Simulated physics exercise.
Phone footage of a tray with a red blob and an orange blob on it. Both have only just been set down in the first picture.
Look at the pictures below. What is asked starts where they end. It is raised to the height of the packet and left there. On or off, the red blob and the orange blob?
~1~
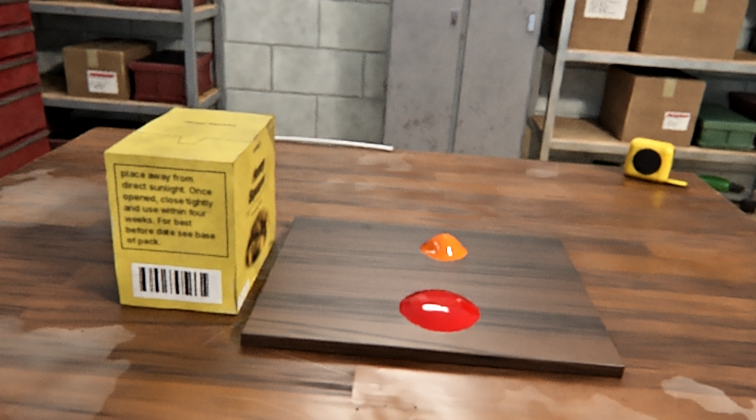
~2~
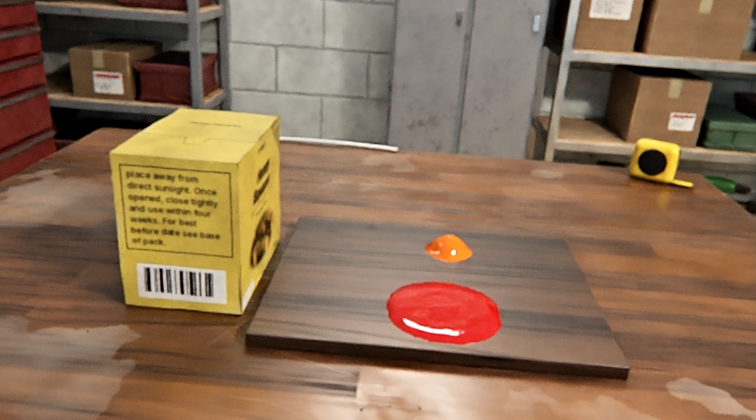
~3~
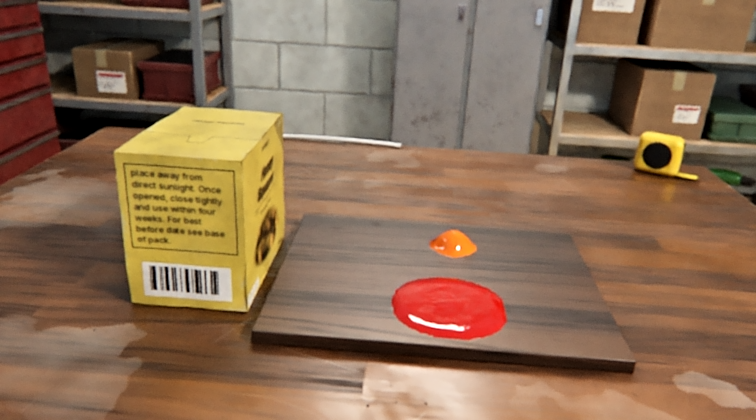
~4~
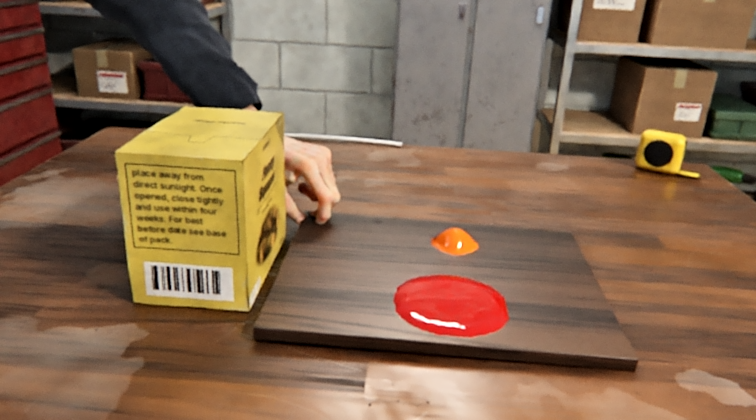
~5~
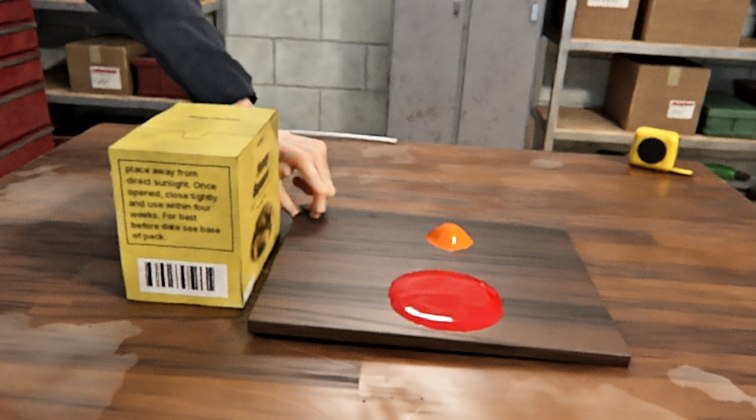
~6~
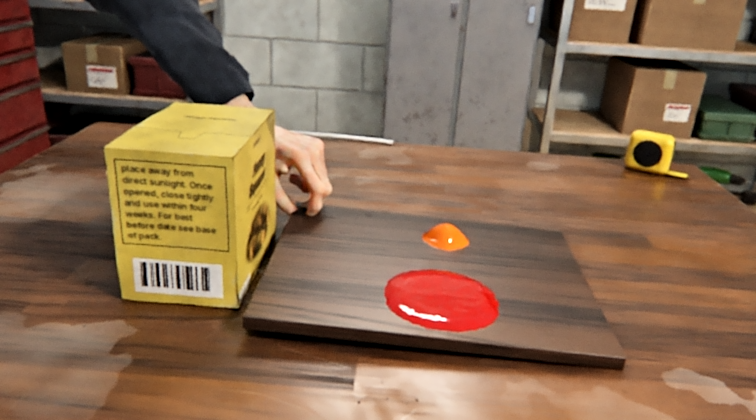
Result: Watch the red blob trickle down and drop off, watch the orange blob cling on just fine.
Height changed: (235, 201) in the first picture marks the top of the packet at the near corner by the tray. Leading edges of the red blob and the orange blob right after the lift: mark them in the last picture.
Leading edges, in order: (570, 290); (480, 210).
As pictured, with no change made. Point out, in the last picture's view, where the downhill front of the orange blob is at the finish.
Close to (494, 196).
Shortly, slope about 30°; the red blob has crept down a long way; the orange blob has not moved.
Then, the red blob is dripping off the low end; the orange blob has not moved.
At the finish, slope about 30°; the red blob is dripping off the low end; the orange blob has not moved.
